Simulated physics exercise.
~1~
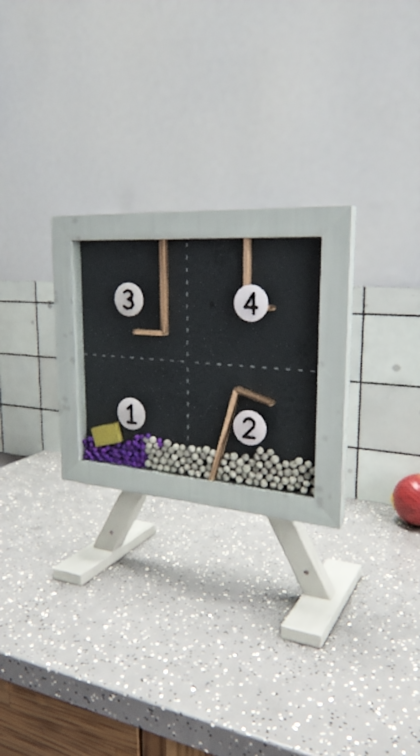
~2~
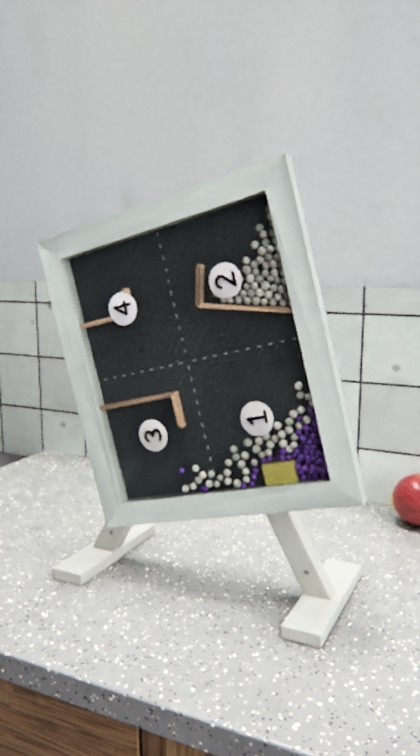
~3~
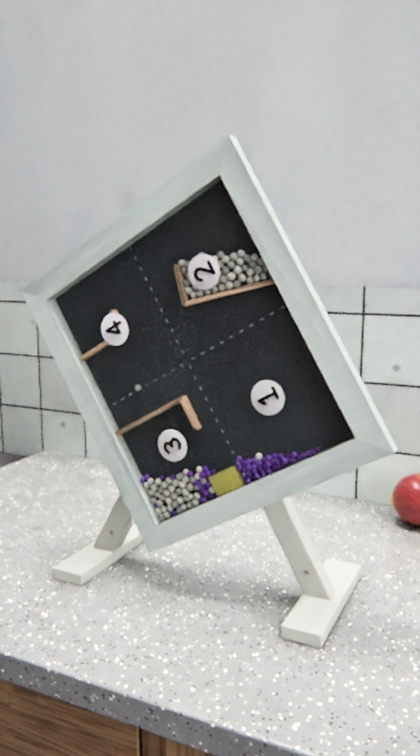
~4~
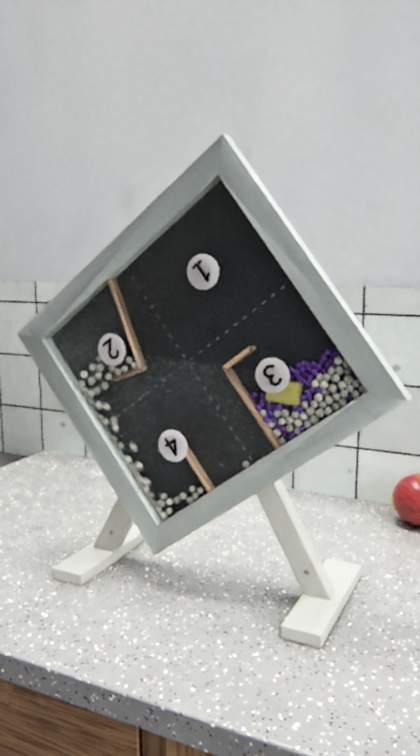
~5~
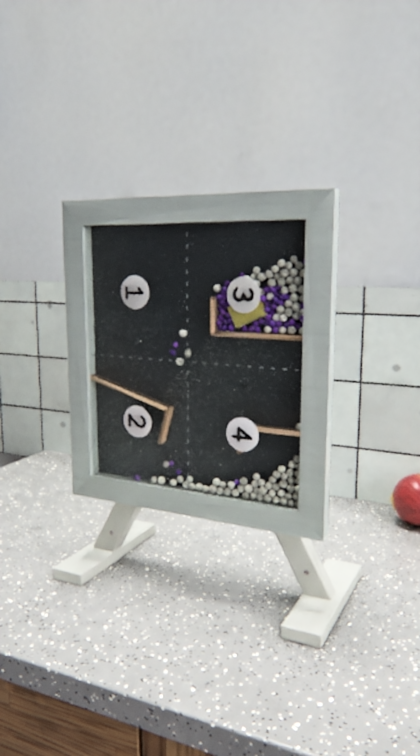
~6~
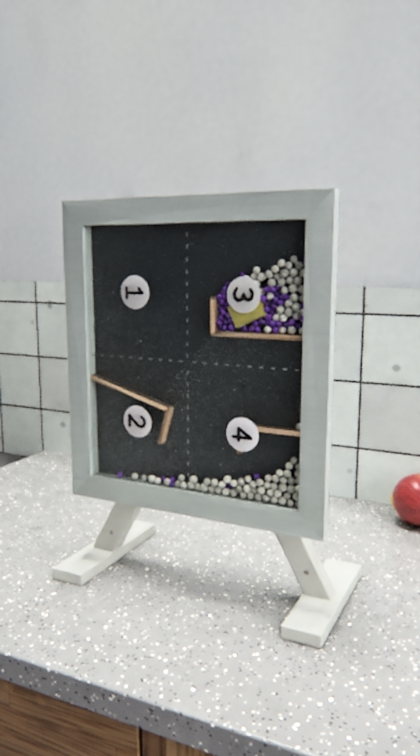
A framed box turns anticlockwise, tumbling white and purple balls and a yellow block, then stops.
